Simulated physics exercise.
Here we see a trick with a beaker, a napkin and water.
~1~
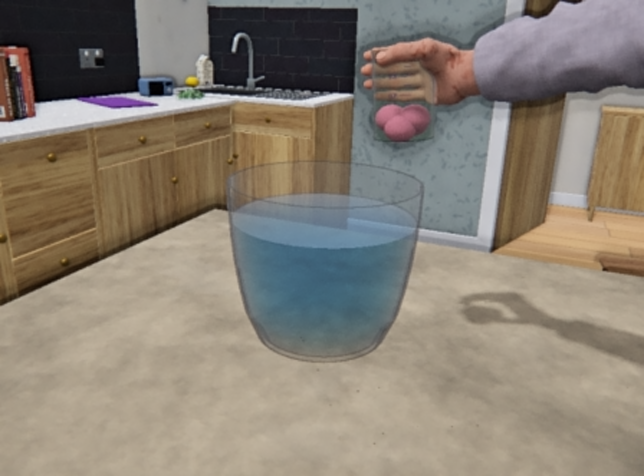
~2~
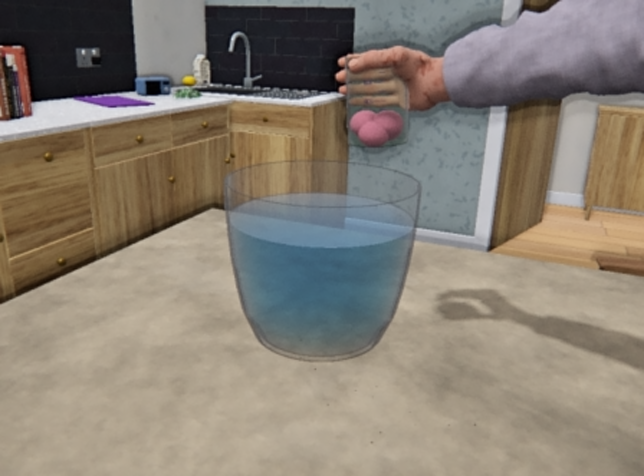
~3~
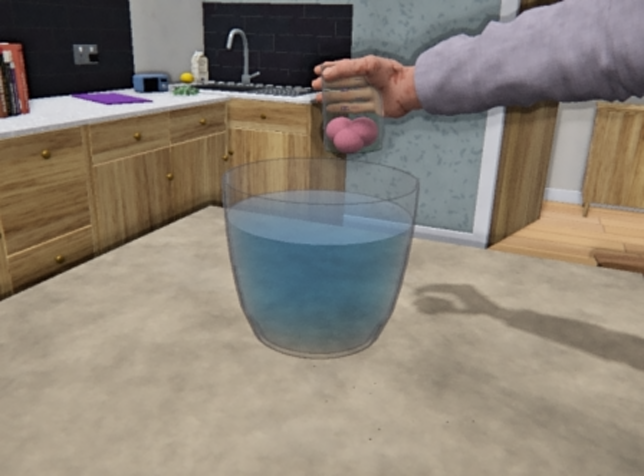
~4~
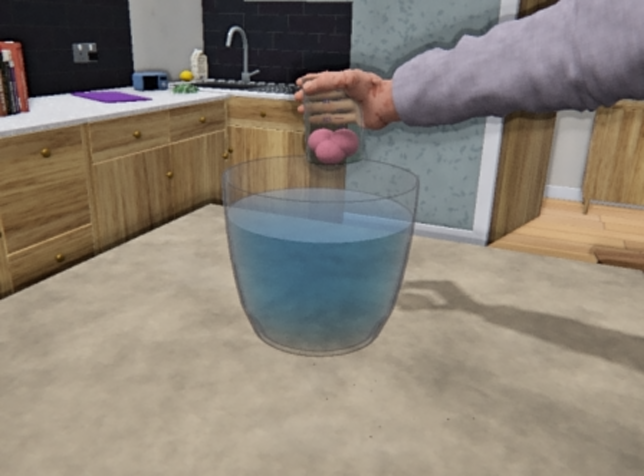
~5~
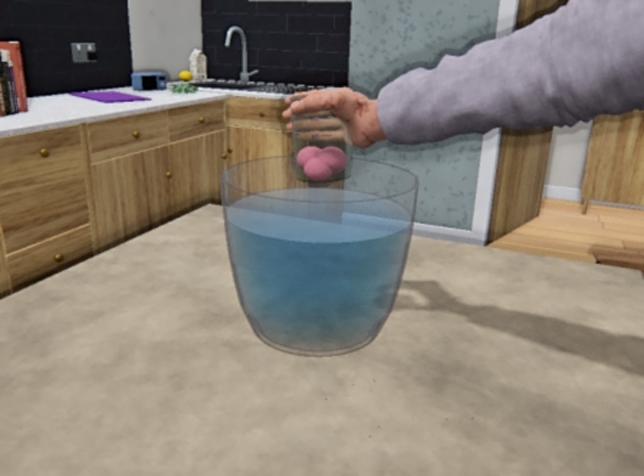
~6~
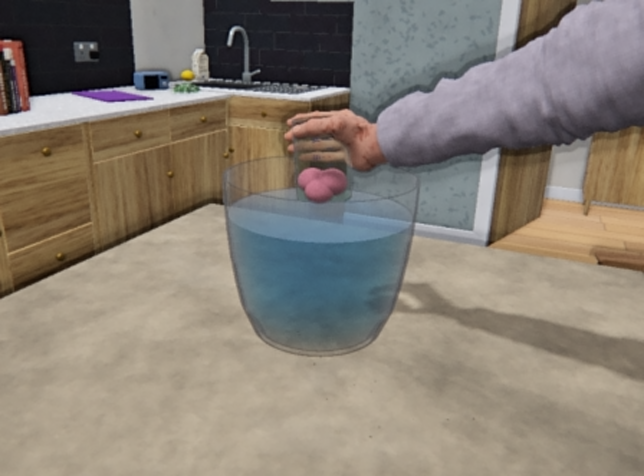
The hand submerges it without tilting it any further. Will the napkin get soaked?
Yes, the napkin gets wet.
A moment on, the beaker enters the water.
Further on, water pours in as the air escapes.
When it is over, the beaker is under, flooded, and the napkin is wet.
